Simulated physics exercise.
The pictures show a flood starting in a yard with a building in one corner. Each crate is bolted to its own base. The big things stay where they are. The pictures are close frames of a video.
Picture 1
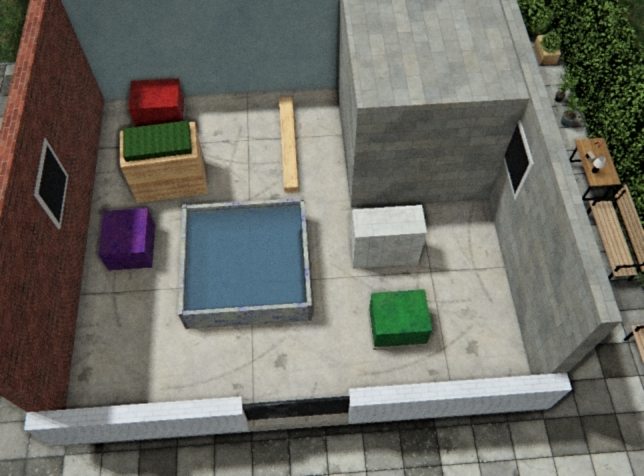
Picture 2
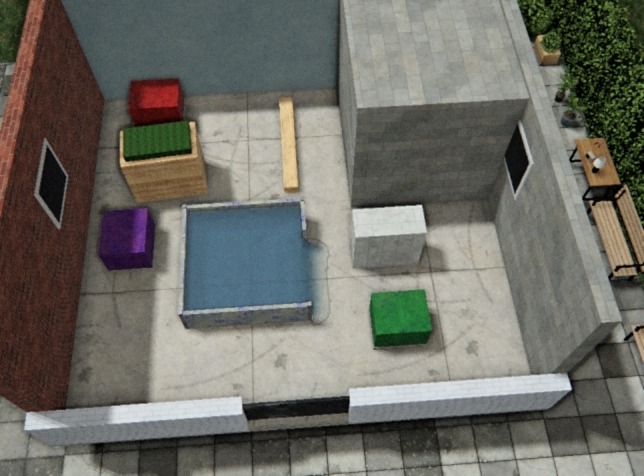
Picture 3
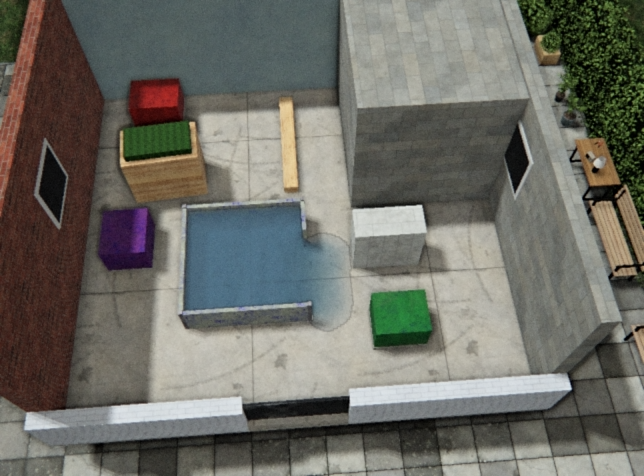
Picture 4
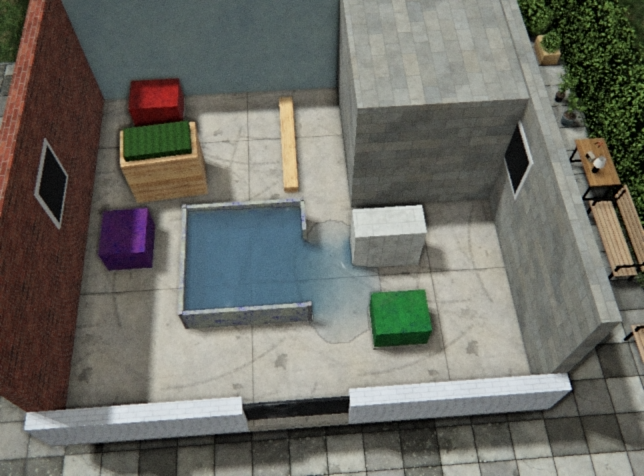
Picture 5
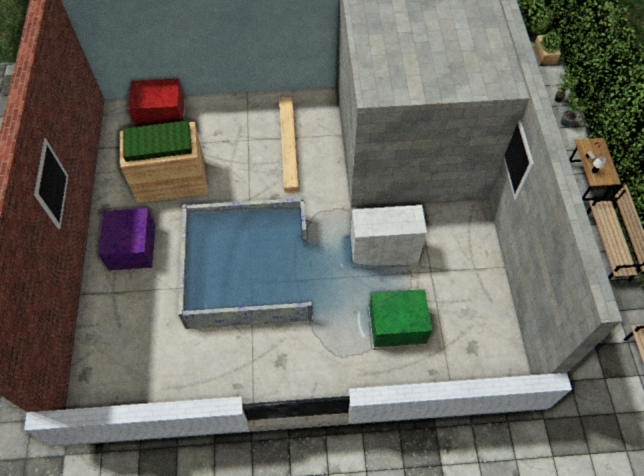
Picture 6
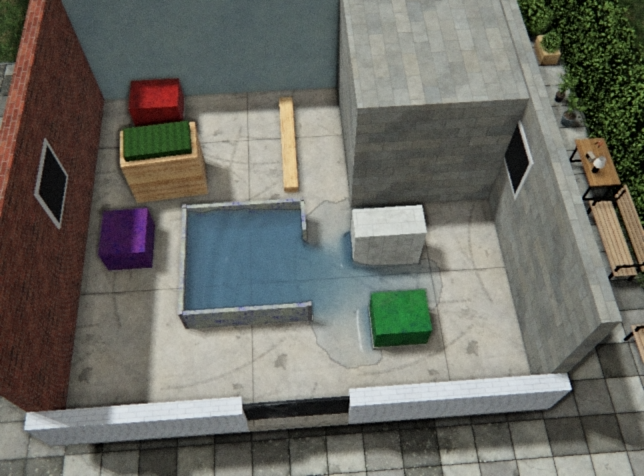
In a walled yard with coloured blocks, water sat still in a square tank, then poured out through a gap in its right side and spread across the paving around the white and green blocks.
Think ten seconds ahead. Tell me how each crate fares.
The purple crate is soaked; the red crate keeps dry; the green crate is soaked.
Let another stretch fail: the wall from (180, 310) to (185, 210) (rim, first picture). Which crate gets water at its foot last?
The green one.
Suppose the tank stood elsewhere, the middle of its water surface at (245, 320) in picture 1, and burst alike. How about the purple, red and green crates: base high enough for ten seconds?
One by one: Purple is topped; red stays dry; green ends up wet.
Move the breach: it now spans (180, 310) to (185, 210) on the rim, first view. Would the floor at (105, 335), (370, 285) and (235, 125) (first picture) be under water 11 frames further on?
In that order: Covered, clear, clear.
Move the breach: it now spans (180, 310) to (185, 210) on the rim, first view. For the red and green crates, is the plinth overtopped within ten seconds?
The red crate is topped; the green crate is soaked.
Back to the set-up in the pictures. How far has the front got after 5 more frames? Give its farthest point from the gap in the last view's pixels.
I would point to (517, 323).
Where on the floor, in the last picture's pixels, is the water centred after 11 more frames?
Near (327, 277).
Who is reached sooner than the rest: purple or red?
First comes the red crate.
A moment on, water covers 20 % of the floor; the purple crate not reached, the red crate not reached, the green crate water round its plinth.
Next, water covers 40 % of the floor; the purple crate not reached, the red crate not reached, the green crate water round its plinth.
Then, water covers 50 % of the floor; the purple crate not reached, the red crate not reached, the green crate water round its plinth.
Later, water covers 70 % of the floor; the purple crate not reached, the red crate water round its plinth, the green crate water round its plinth.
In the end, water covers 95 % of the floor; the purple crate was topped, the red crate stayed above the water, the green crate was topped.
